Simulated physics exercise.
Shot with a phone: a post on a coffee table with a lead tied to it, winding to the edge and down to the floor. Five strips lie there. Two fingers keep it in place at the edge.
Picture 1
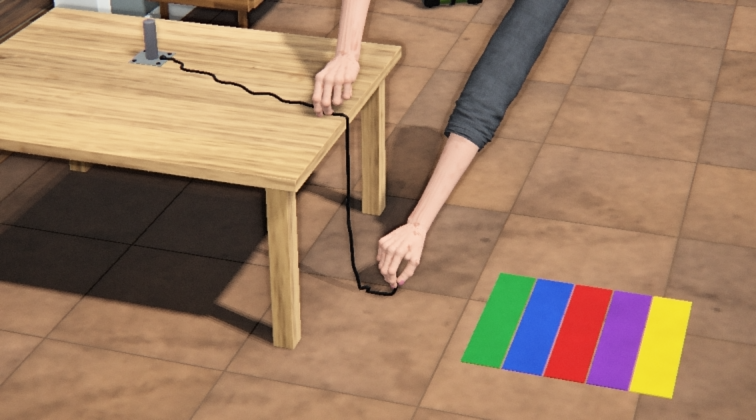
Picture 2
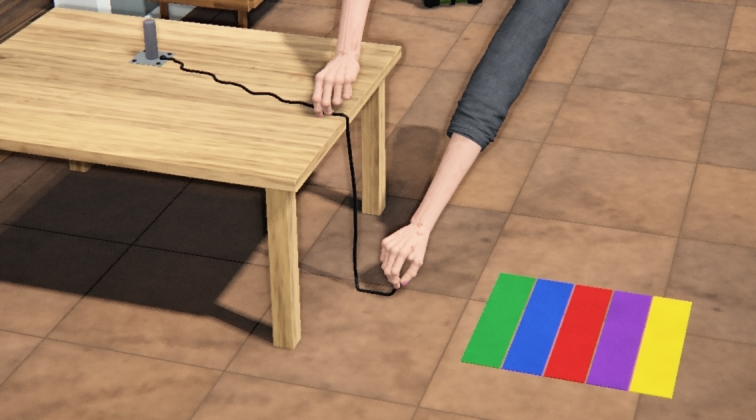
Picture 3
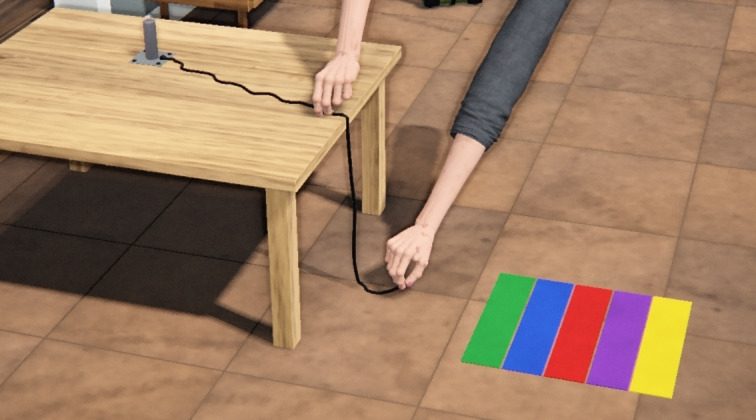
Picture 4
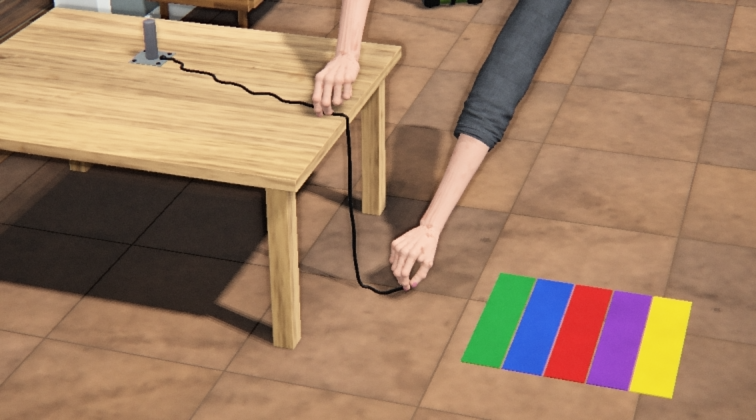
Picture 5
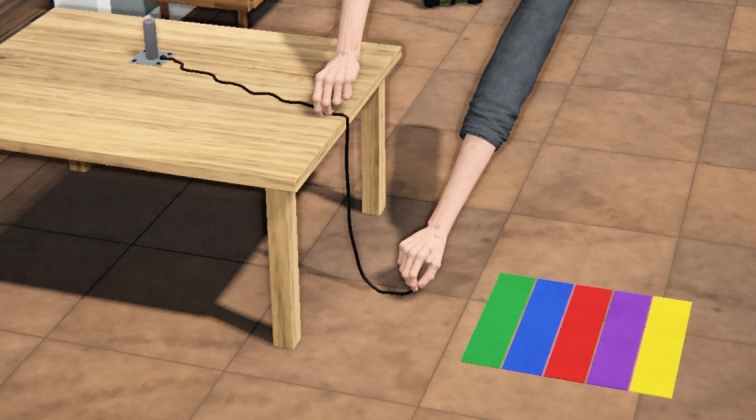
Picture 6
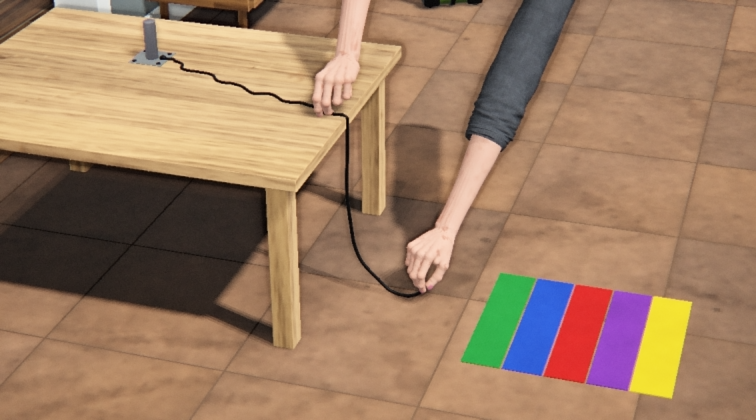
A hand near the floor drew the loose end of a black cord slowly a short way right, toward some colored strips, while another hand's fingers kept the cord pressed at the wooden table's edge.
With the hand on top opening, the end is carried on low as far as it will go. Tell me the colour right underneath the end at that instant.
Right underneath is blue.
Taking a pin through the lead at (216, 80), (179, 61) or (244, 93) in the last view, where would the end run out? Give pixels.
(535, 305); (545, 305); (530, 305).
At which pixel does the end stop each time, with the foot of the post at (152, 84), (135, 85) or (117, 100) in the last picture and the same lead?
(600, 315), (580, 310) and (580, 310), roughly.
A little later, end near (471, 295); short of the strips.
Next, end near (520, 303); over green.
When it is tight, end near (548, 307); over blue. The blue one.
